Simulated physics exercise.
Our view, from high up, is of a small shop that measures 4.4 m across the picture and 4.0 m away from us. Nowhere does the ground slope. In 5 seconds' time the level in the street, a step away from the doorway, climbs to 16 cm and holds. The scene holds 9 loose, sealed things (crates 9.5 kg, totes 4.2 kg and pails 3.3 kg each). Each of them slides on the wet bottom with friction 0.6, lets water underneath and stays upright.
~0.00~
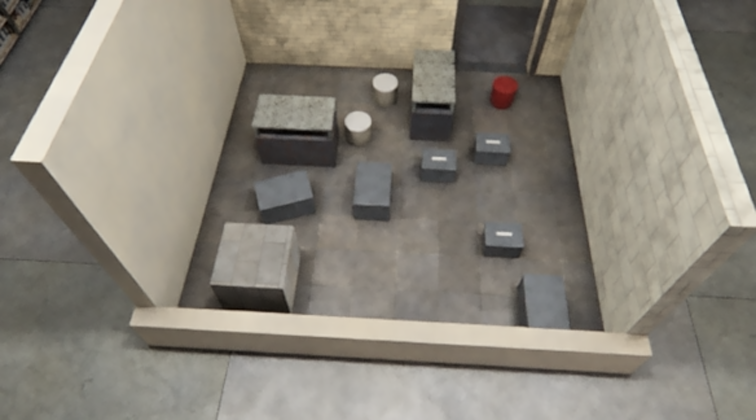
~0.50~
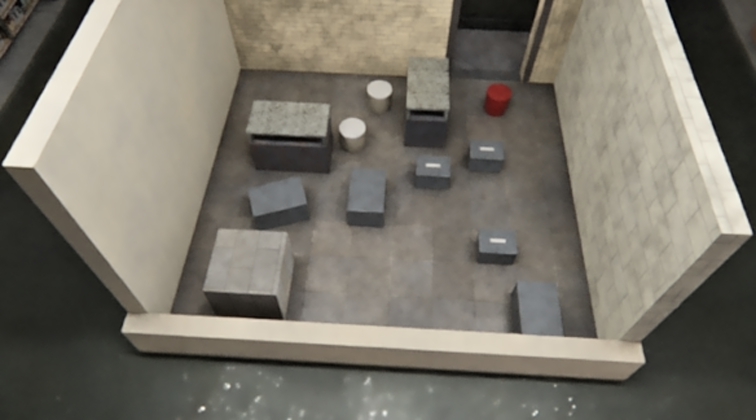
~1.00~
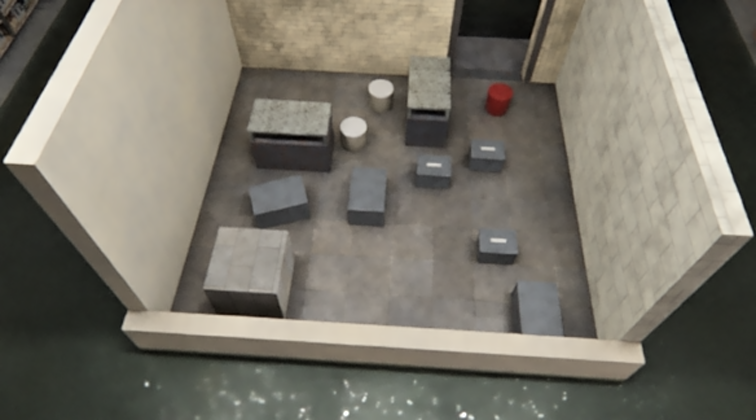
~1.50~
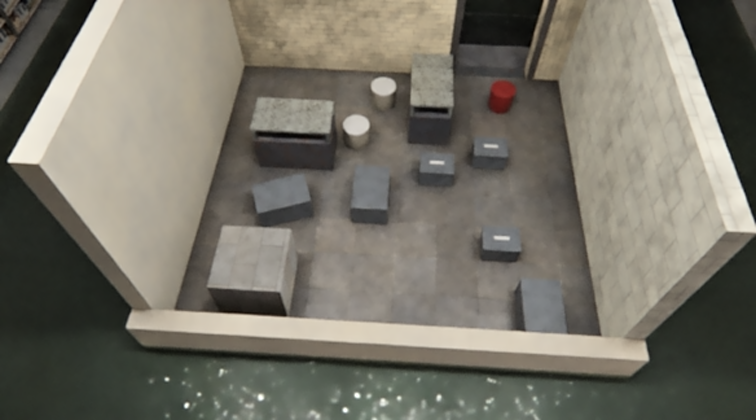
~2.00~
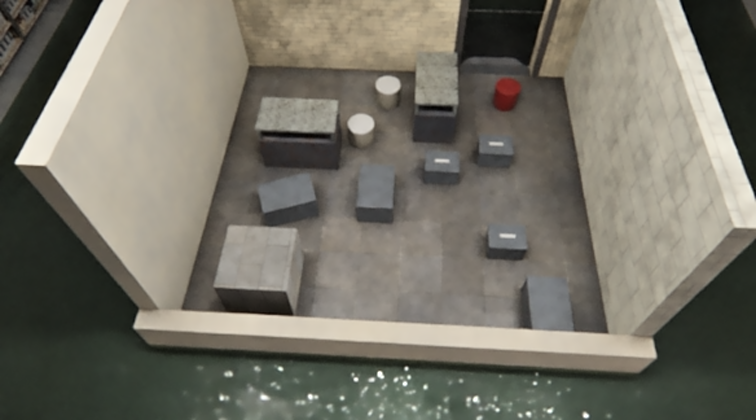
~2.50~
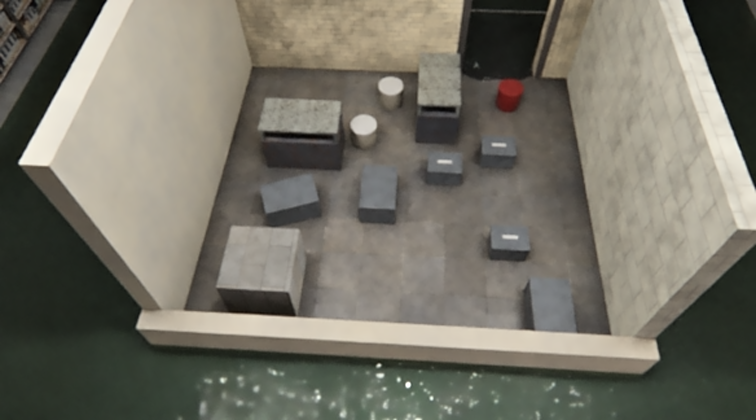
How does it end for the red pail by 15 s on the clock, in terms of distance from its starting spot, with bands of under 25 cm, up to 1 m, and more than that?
It'll show a big shift.
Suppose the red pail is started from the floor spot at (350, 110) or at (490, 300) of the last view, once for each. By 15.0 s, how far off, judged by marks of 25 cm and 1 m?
The first start leaves it basically unmoved, the second leaves it well away.
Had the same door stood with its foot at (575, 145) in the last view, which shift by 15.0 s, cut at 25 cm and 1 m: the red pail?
Outcome: The red pail moves far off.
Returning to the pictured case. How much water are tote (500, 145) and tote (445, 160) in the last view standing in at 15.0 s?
Depths: Near 10 cm, then near 4 cm.
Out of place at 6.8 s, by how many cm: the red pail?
Displacement near 250 cm.
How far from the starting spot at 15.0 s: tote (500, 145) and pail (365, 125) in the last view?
They sit 200 cm and 10 cm away, in the order given.
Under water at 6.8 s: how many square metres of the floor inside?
Wet: Near 8.0 m2.
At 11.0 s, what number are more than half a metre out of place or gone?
4 in all.
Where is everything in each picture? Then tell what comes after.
The first frame shows the red pail at (505, 85), on the bottom; 0.0 m2 under water; 0 of 9 have shifted.
The second frame shows the red pail at (499, 92) rests on the ground; water covers 0.0 m2; 0 of 9 have shifted.
The third frame shows the red pail at (501, 92) rests on the ground; water covers 0.0 m2; 0 of 9 have shifted.
The fourth frame shows the red pail at (503, 89) rests on the ground; water covers 0.0 m2; 0 of 9 have shifted.
The fifth frame shows the red pail at (508, 86) rests on the ground; water covers 0.0 m2; 0 of 9 have shifted.
The sixth frame shows the red pail at (511, 87), on the bottom; water covers 0.0 m2; 0 of 9 have shifted.
After 3.5 s the red pail is near (513, 93), 0.1 m from its start, aground; 0 afloat.
After 6.8 s the red pail is near (589, 236), 2.3 m from its start, afloat; 2 afloat.
After 11.0 s the red pail is near (504, 299), 3.0 m from its start, afloat; 4 afloat.
After 15.0 s the red pail is near (310, 180), 2.9 m from its start, afloat; 7 afloat.
